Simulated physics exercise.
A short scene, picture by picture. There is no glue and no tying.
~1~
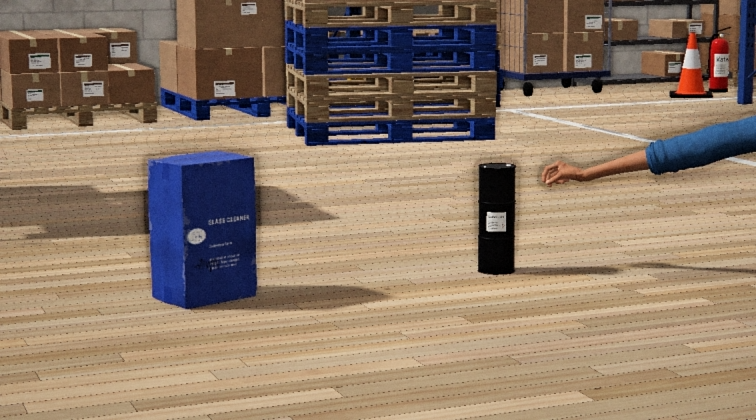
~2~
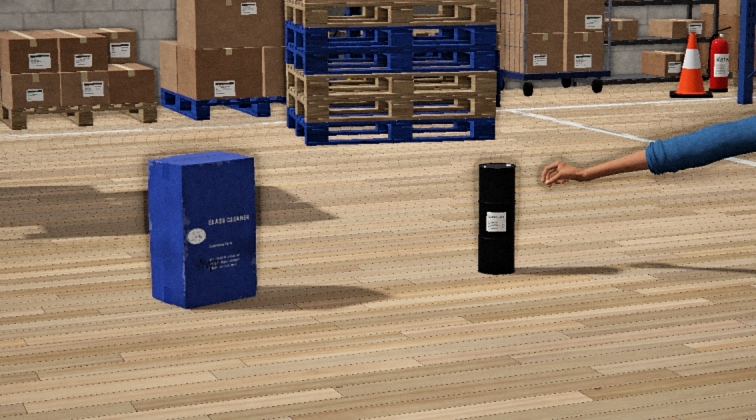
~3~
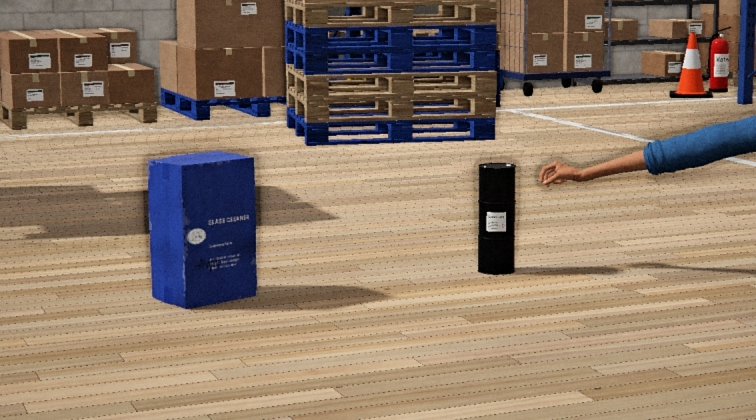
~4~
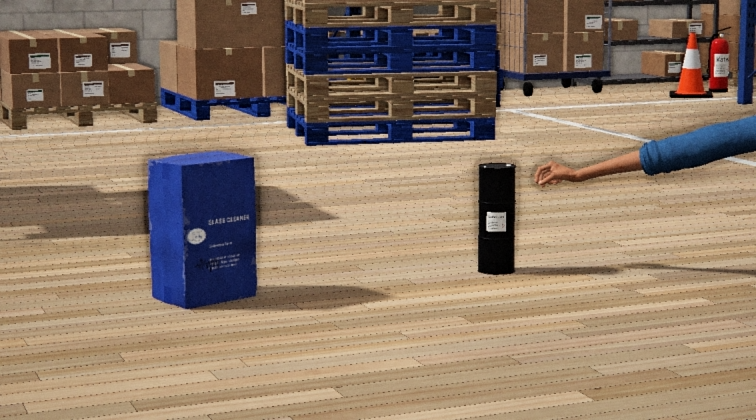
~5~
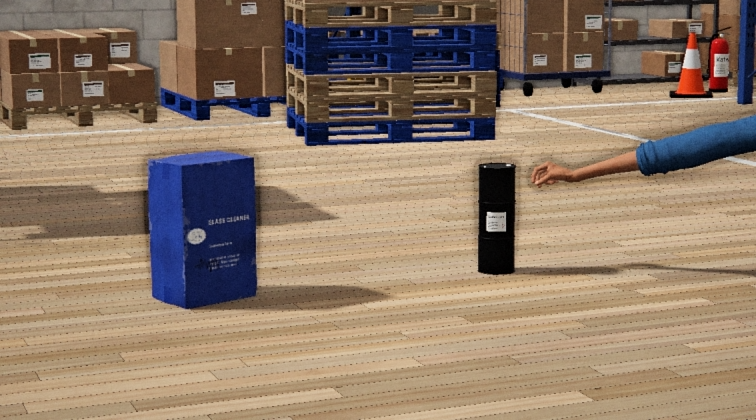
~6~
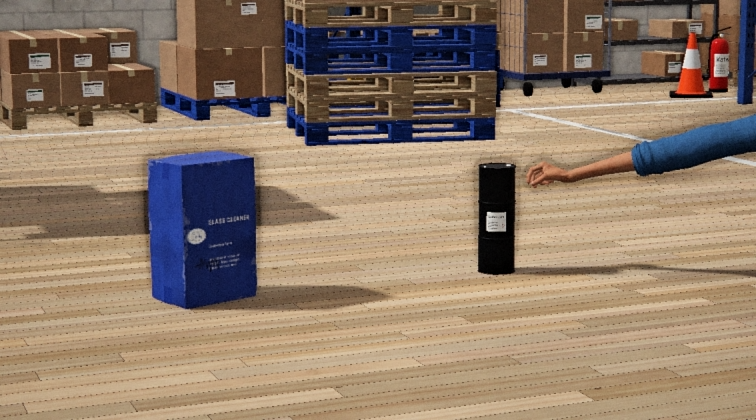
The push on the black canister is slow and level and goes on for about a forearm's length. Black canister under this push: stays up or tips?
It fails to stay up.
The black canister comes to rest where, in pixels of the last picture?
The object ends up somewhere near (428, 259).
Then, 0.80 s on from there, black canister turned 25° from how it was put near (474, 217).
Then, 1.10 s on from there, black canister turned 62° from how it was put near (444, 235).
In the end, toppled on the floor, black canister. At the end, from the last picture's camera, black canister near (428, 259).
